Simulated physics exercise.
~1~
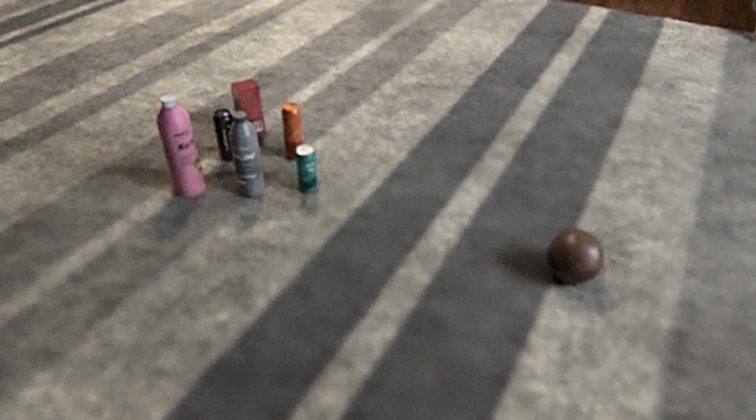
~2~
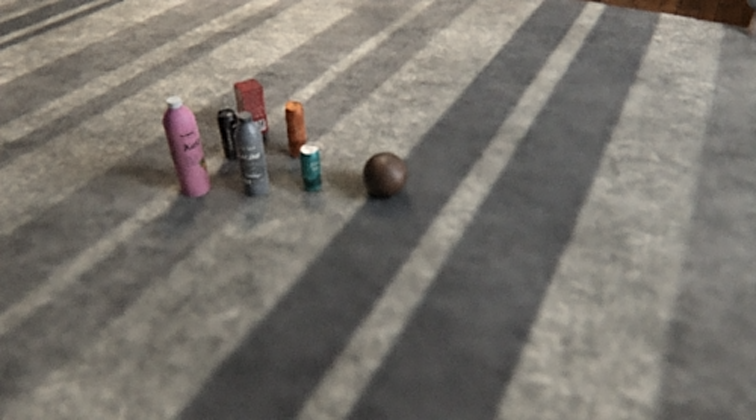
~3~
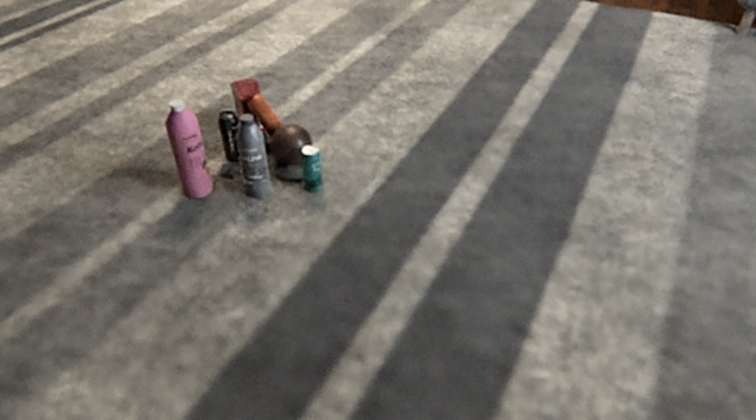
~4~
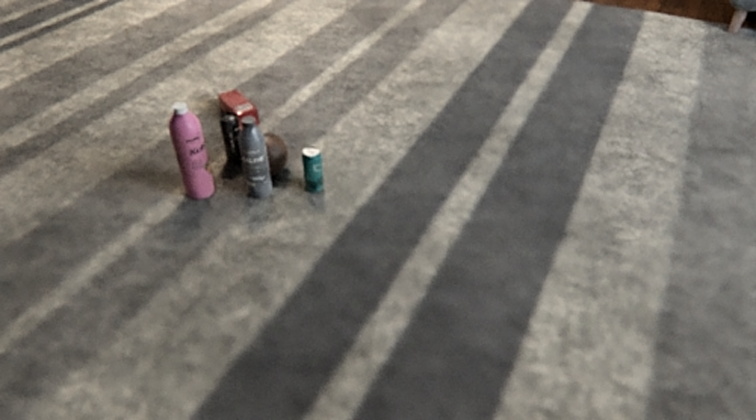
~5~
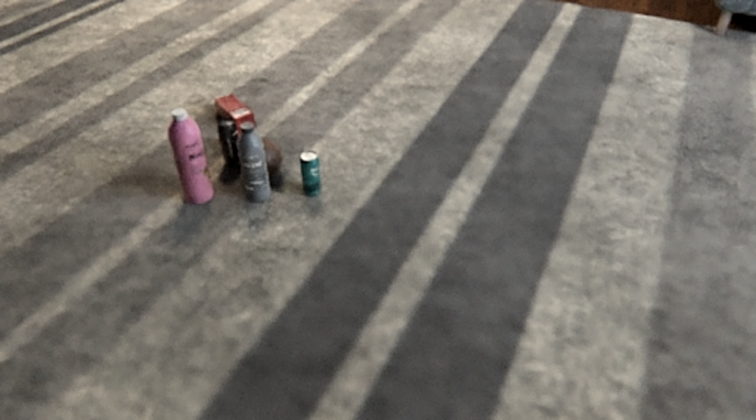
A dark brown ball rolls leftward across a grey carpet crossed by broad diagonal bands of light and shadow, seen from above at an angle. Ahead of it, at upper left, stand a pink bottle, a grey bottle, a small turquoise can, a black container, an orange can and a red carton. The ball passes behind the turquoise can and reaches the back of the group, where the orange can tilts left against the leaning carton. The carton ends on its side, the orange can is lost from view, and the ball settles behind the grey bottle, while the others remain upright.
